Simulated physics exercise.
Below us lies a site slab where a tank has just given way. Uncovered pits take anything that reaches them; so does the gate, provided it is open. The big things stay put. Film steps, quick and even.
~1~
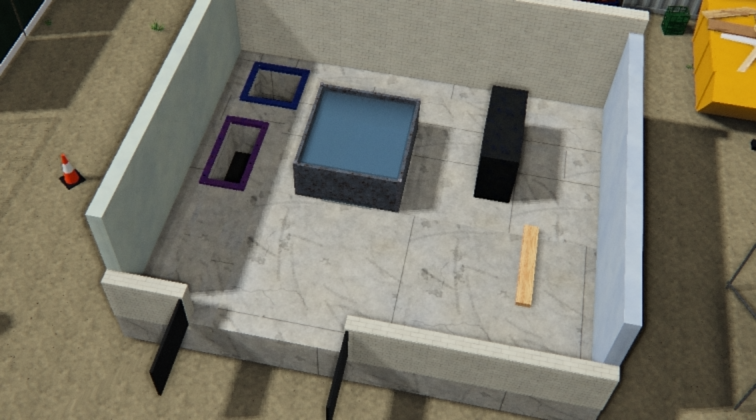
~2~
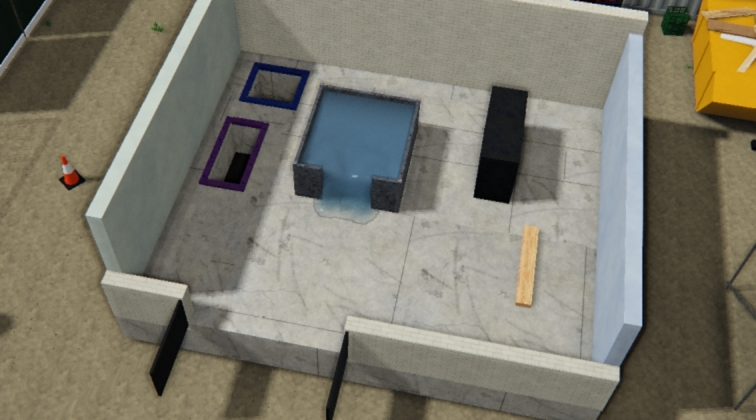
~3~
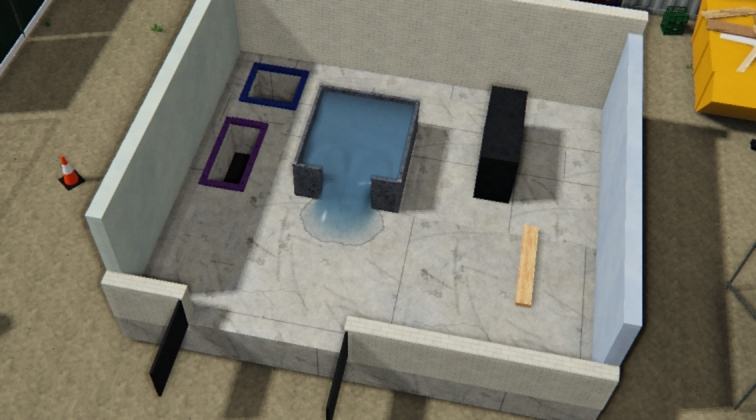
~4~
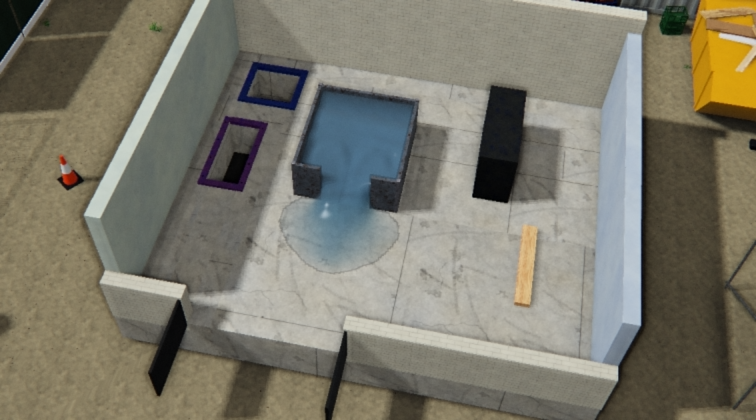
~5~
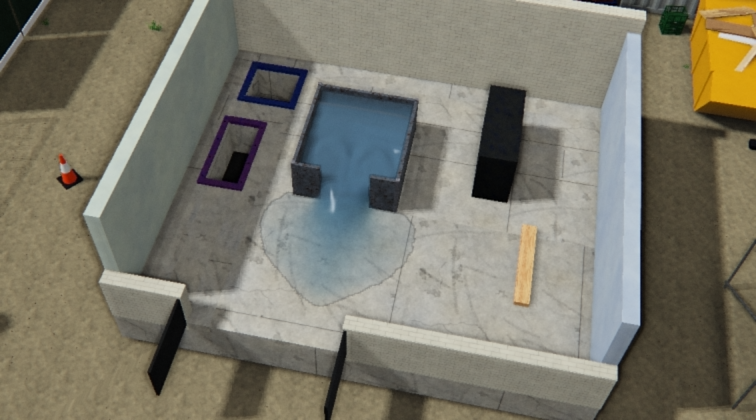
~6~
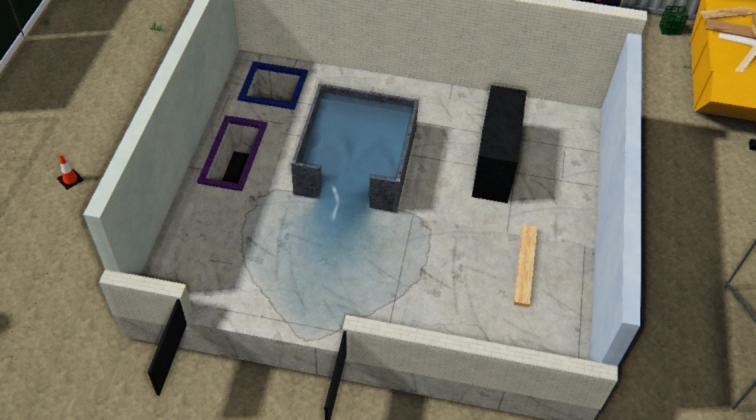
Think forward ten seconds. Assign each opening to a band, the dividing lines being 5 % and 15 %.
The gate lands over 15 %; the purple pit lands under 5 %; the blue pit lands under 5 %.
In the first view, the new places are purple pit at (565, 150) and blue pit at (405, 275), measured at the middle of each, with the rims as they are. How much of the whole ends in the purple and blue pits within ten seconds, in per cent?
Split: Purple 0 %, blue 10 %.
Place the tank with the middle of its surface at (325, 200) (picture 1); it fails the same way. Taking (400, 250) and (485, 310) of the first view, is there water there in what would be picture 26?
I'd say the first one's left untouched and the second one's soaked.
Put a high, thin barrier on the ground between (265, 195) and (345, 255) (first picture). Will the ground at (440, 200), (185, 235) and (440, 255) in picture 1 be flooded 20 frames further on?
In the order given, the spots are spared, spared and swamped.
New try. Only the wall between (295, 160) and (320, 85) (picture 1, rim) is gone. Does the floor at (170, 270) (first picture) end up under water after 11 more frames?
Check at the given point: Inundated.
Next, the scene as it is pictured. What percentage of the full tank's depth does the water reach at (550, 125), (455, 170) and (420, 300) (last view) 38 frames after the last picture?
The three come to near 2, 0 and 2 per cent respectively.
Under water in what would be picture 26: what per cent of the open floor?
I'd estimate some 40 per cent.
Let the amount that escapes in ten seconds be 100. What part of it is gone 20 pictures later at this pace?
My figure: 55 percent.
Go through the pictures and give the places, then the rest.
In the first picture, still water in the tank at (359, 134).
In the second picture, water pours out at (347, 191) and has run to (372, 216).
In the third picture, the front is at (362, 240), out from the gap at (347, 193).
In the fourth picture, the front is at (317, 265), out from the gap at (346, 193).
In the fifth picture, the front is at (322, 301), out from the gap at (345, 192).
In the sixth picture, water pours out at (346, 192) and has run to a hidden place.
A moment on, water covers 25 % of the floor; the gate 5 %, the purple pit 0 %, the blue pit 0 %.
Next, water covers 35 % of the floor; the gate 16 %, the purple pit 0 %, the blue pit 0 %.
Then, water covers 40 % of the floor; the gate 27 %, the purple pit 0 %, the blue pit 0 %.
Later, water covers 60 % of the floor; the gate 39 %, the purple pit 0 %, the blue pit 0 %.
In the end, water covers 75 % of the floor; the gate 49 %, the purple pit 0 %, the blue pit 0 %.
